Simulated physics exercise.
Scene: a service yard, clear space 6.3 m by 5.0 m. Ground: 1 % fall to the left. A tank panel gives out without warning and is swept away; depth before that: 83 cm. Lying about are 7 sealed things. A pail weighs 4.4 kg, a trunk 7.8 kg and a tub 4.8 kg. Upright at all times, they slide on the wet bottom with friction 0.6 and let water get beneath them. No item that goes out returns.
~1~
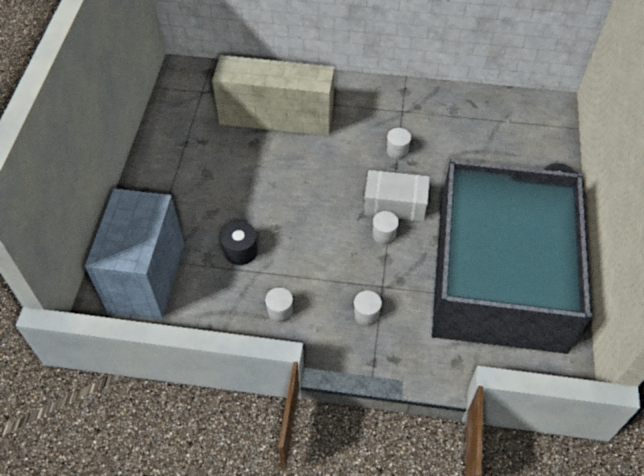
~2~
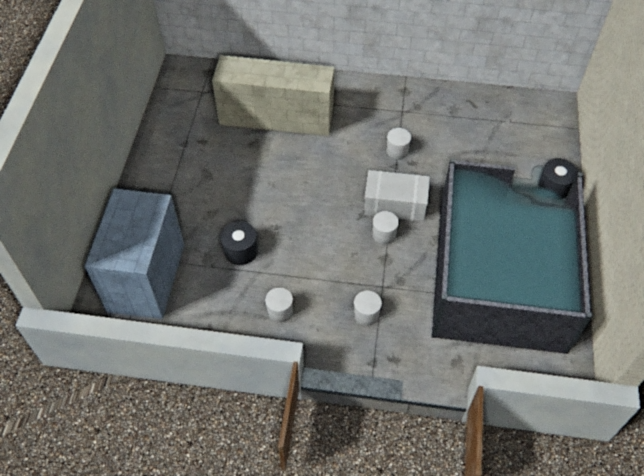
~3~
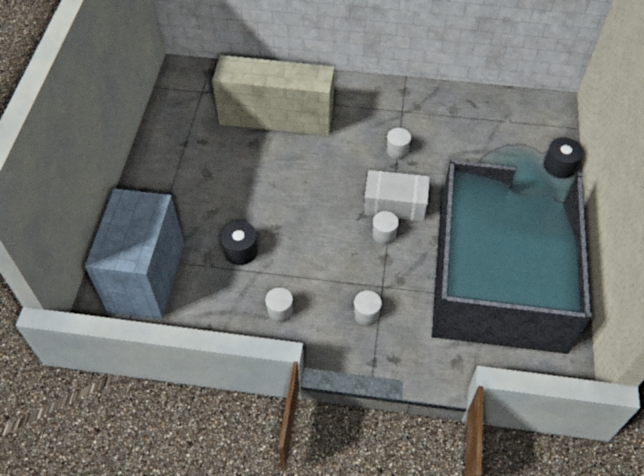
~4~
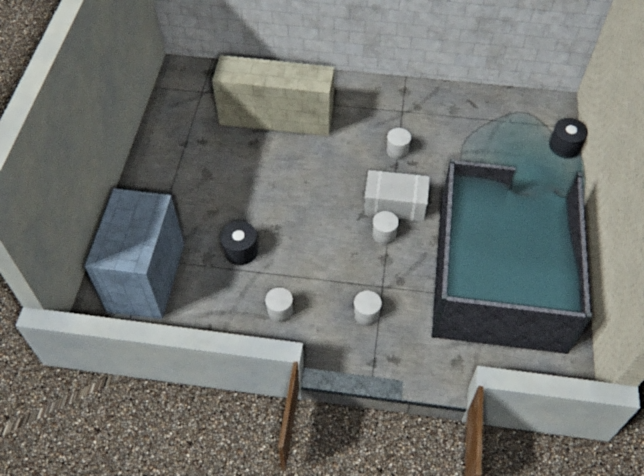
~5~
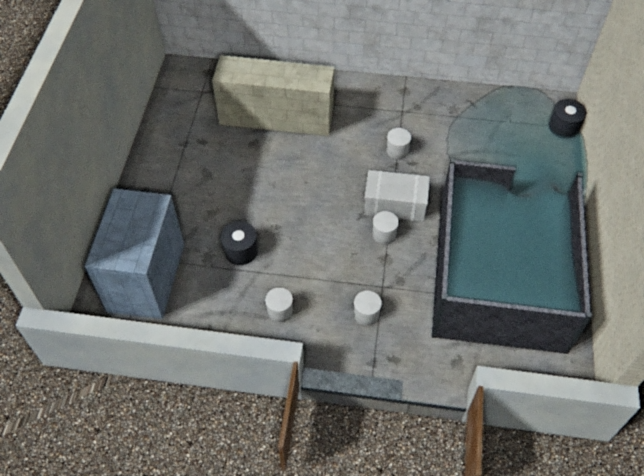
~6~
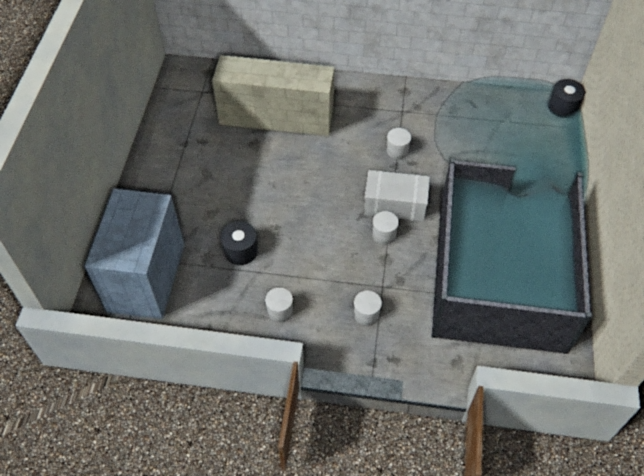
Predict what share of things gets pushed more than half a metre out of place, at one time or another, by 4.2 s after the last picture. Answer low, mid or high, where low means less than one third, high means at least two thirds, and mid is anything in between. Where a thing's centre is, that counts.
Mid.
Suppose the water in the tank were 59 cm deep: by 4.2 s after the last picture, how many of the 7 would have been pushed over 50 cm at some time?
With that change, 1 of them.
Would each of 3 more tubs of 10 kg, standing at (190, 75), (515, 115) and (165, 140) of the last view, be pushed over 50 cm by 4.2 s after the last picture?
Outcome: Breaks the threshold first, breaks the threshold next, breaks the threshold last.
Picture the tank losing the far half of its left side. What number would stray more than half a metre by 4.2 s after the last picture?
That gives 5 of them.
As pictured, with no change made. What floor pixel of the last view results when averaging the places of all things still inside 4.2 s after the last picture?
Roughly at (308, 226).
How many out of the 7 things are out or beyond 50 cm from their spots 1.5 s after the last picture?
I make it 1 by then.
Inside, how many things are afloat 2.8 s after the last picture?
Total: 1.
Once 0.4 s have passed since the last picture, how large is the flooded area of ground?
Some 7.5 m2 of it.
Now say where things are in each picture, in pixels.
A tub at (560, 176) rests on the ground; a pail at (279, 299), on the bottom; 2.8 m2 under water; 0 of 7 have shifted, in the first frame.
A tub at (561, 171), on the bottom, 9 cm from its start; a pail at (279, 299) rests on the ground; water covers 3.3 m2; 1 of 7 have shifted, in the second frame.
A tub at (566, 150) rests on the ground, 46 cm from its start; a pail at (279, 299) rests on the ground; 4.1 m2 under water; 1 of 7 have shifted, in the third frame.
A tub at (572, 130), on the bottom, 85 cm from its start; a pail at (279, 299), on the bottom; water covers 5.1 m2; 1 of 7 have shifted, in the fourth frame.
A tub at (571, 110) rests on the ground, 120 cm from its start; a pail at (279, 299), on the bottom; 6.2 m2 under water; 1 of 7 have shifted, in the fifth frame.
A tub at (570, 90) floats, 158 cm from its start; a pail at (279, 299) rests on the ground; 6.9 m2 under water; 1 of 7 have shifted, in the sixth frame.
Then, 0.4 s after the last picture 1 of 7 are over 50 cm from their spots; 1 afloat.
Then, 1.5 s after the last picture 1 of 7 are over 50 cm from their spots; 1 afloat.
Then, 2.8 s after the last picture 2 of 7 are over 50 cm from their spots; 1 afloat.
Then, 4.2 s after the last picture 3 of 7 are over 50 cm from their spots, and 3 have been at some point; 2 afloat.
